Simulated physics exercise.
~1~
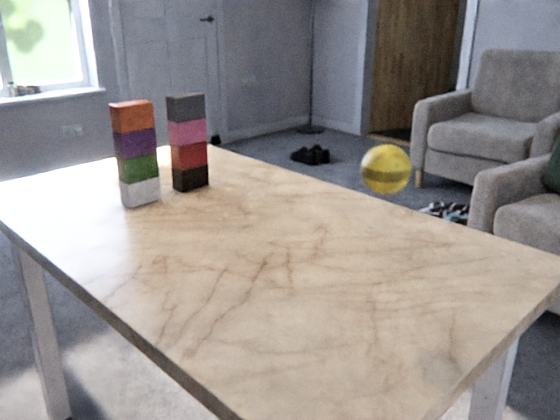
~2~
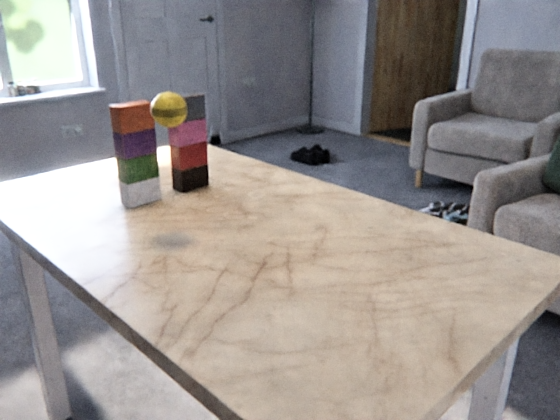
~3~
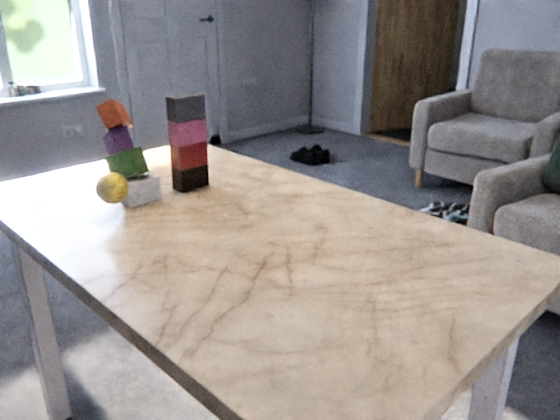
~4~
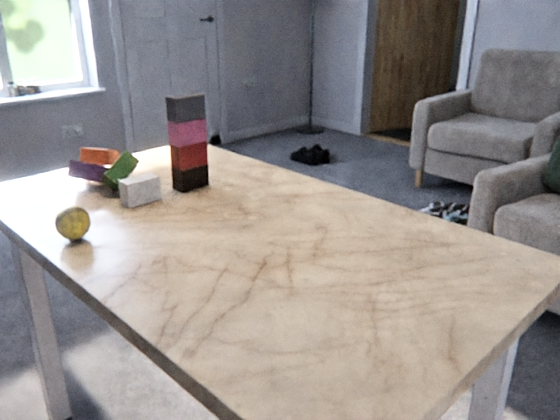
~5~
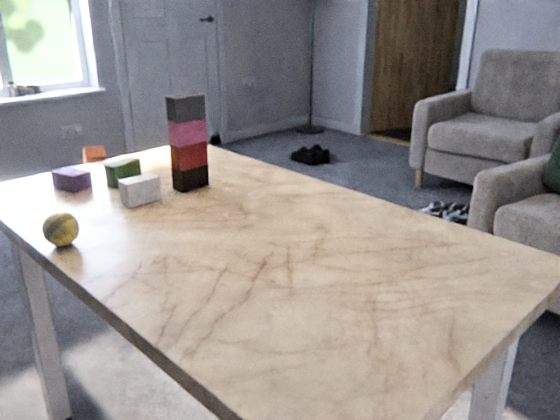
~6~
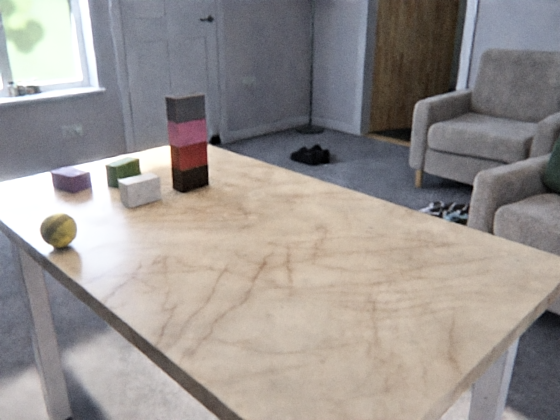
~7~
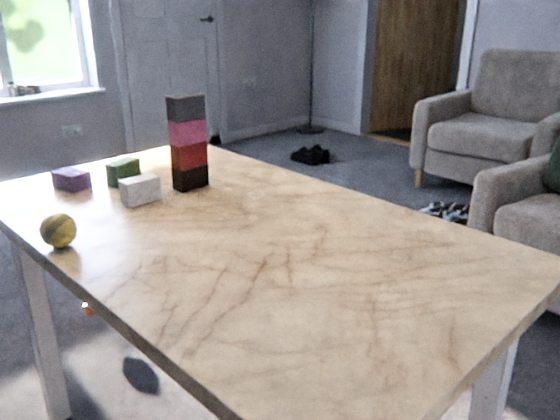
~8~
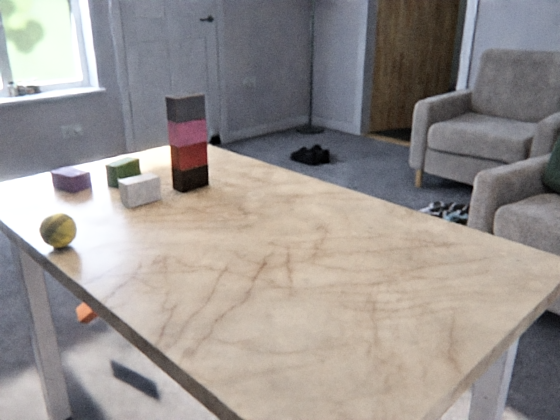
On a marble-patterned table, a yellow ball flew in from the right and knocked over the left stack of blocks, sending the orange one off the table, while the purple and green blocks, the ball, the unmoved white block and the right stack stayed on top.
